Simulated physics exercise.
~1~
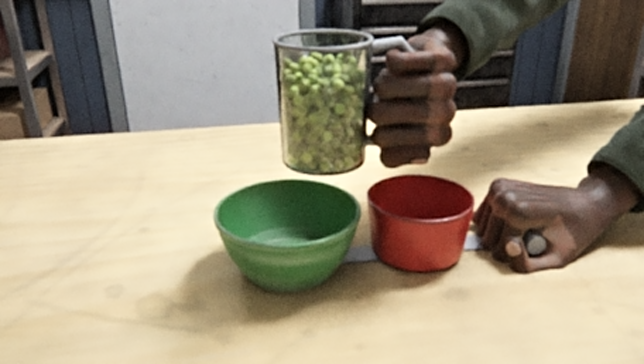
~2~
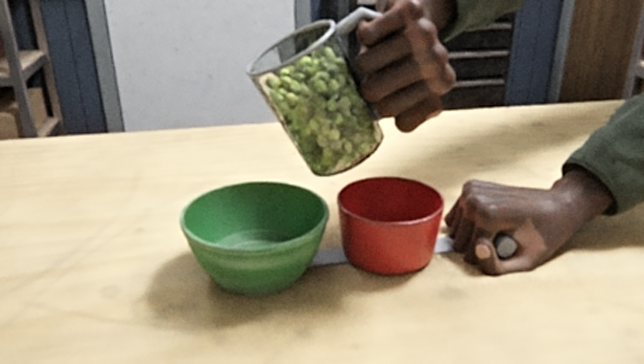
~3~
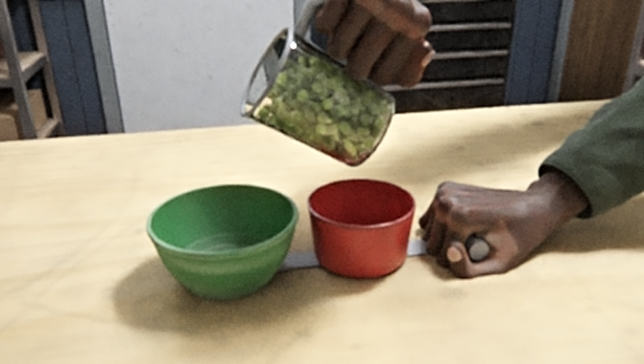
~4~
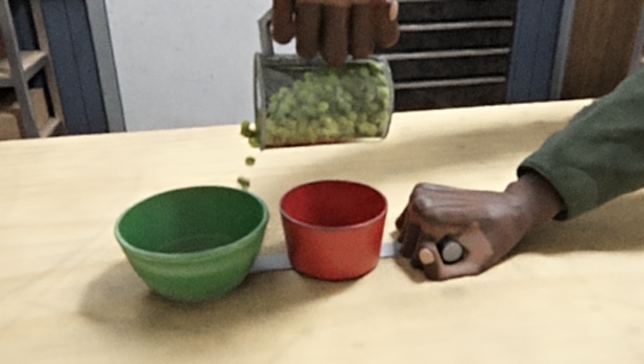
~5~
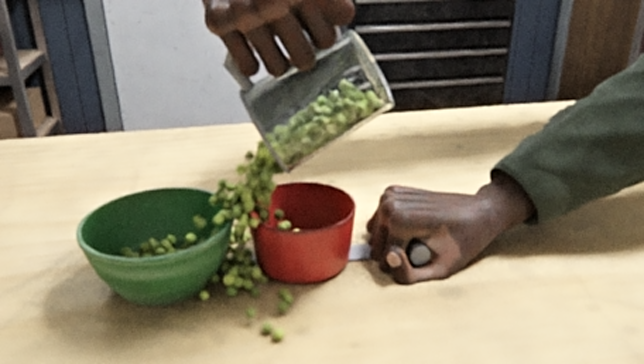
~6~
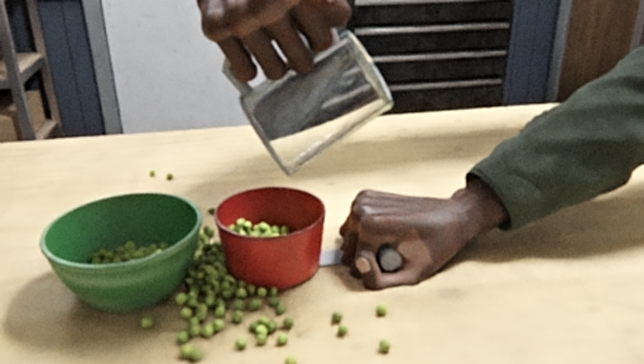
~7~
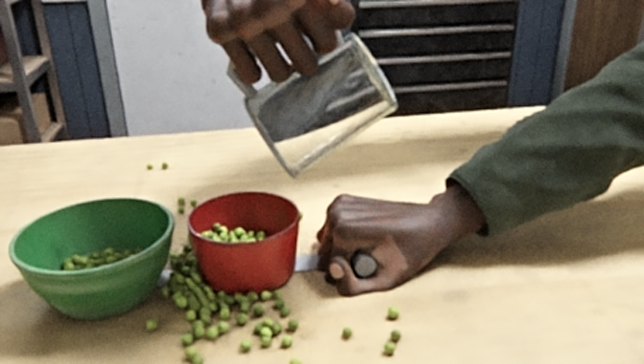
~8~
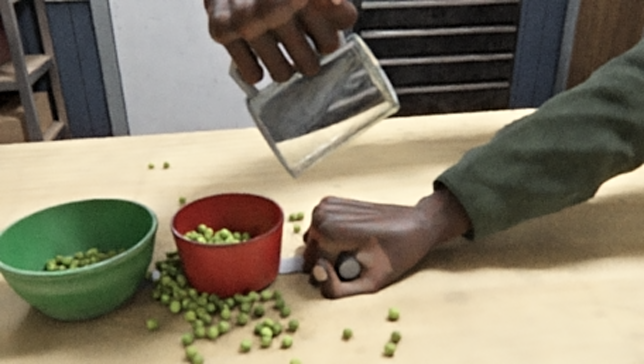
A hand tips peas from a clear cup over two sliding bowls, spilling some between them.
